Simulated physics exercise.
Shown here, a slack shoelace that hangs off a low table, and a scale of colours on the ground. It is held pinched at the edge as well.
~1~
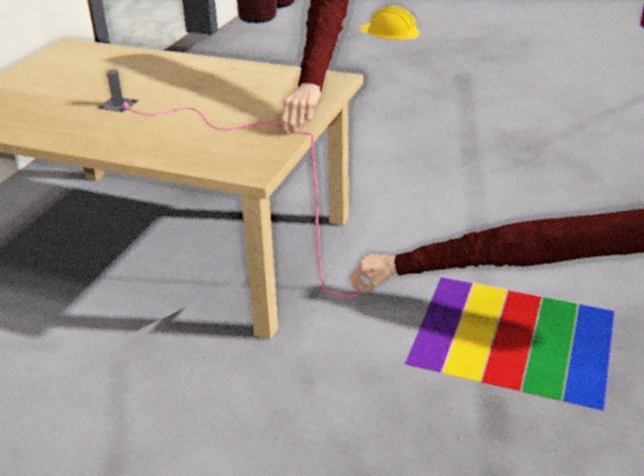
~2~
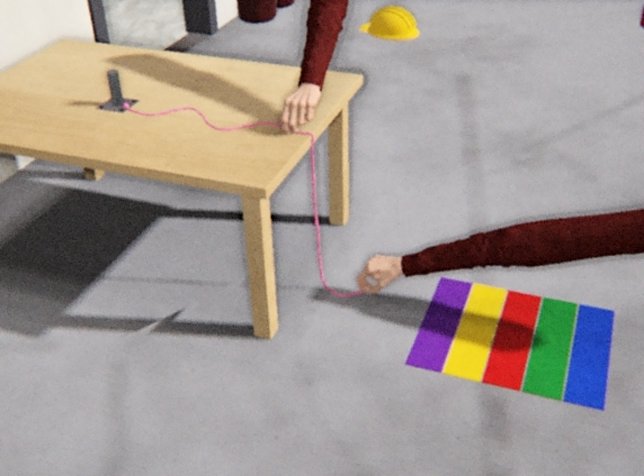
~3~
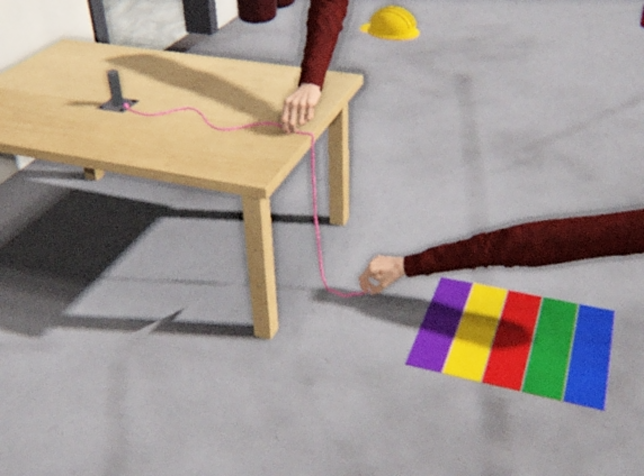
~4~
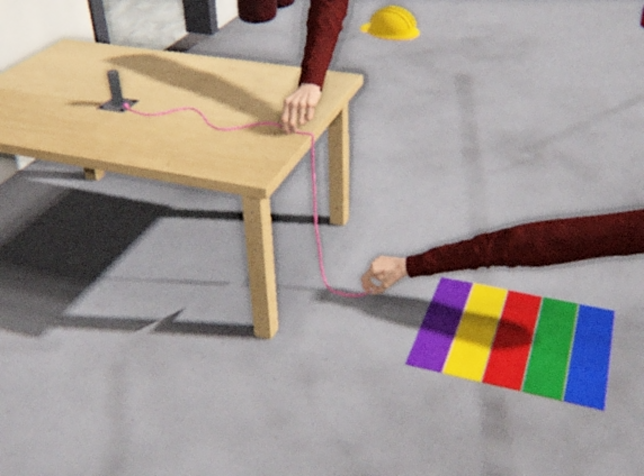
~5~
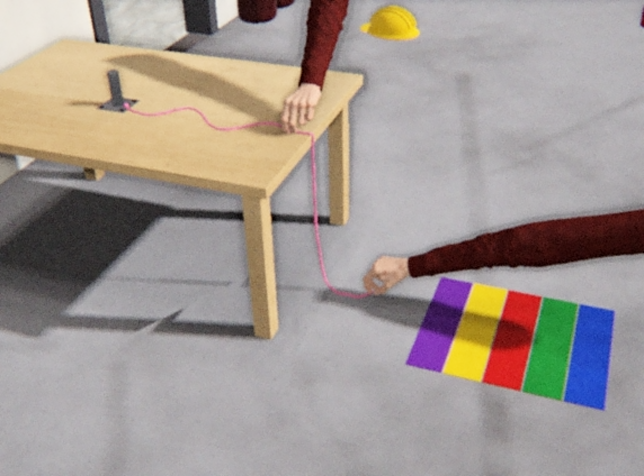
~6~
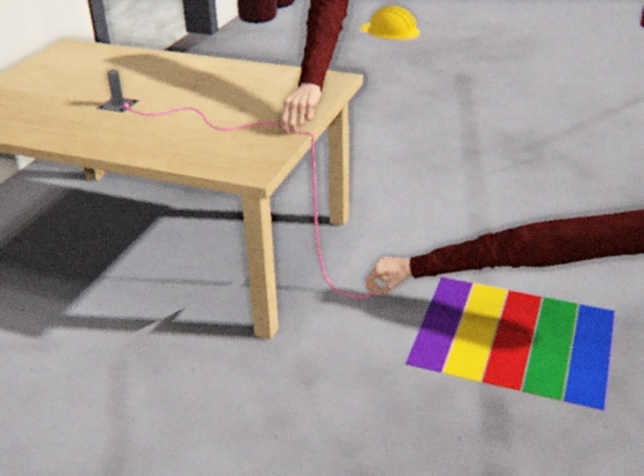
Hand near the floor drawing the end of a slack pink cord very slightly right, another hand pinching it at the table edge.
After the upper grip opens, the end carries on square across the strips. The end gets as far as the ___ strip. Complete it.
The end gets as far as the red strip.
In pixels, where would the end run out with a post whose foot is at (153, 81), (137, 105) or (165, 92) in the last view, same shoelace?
Try by try: (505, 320), (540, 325) and (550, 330).
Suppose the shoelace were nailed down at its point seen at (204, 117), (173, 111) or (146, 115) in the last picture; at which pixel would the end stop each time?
It comes to rest around (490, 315), (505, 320) and (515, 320) respectively.
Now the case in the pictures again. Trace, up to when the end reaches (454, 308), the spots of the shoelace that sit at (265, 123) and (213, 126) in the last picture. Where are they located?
Point 1 - (293, 133); point 2 - (243, 124).
Soon after, end near (454, 308); over purple.
Then, end near (494, 316); over yellow.
At full stretch, end near (518, 321); over red. The end stops over the red strip.
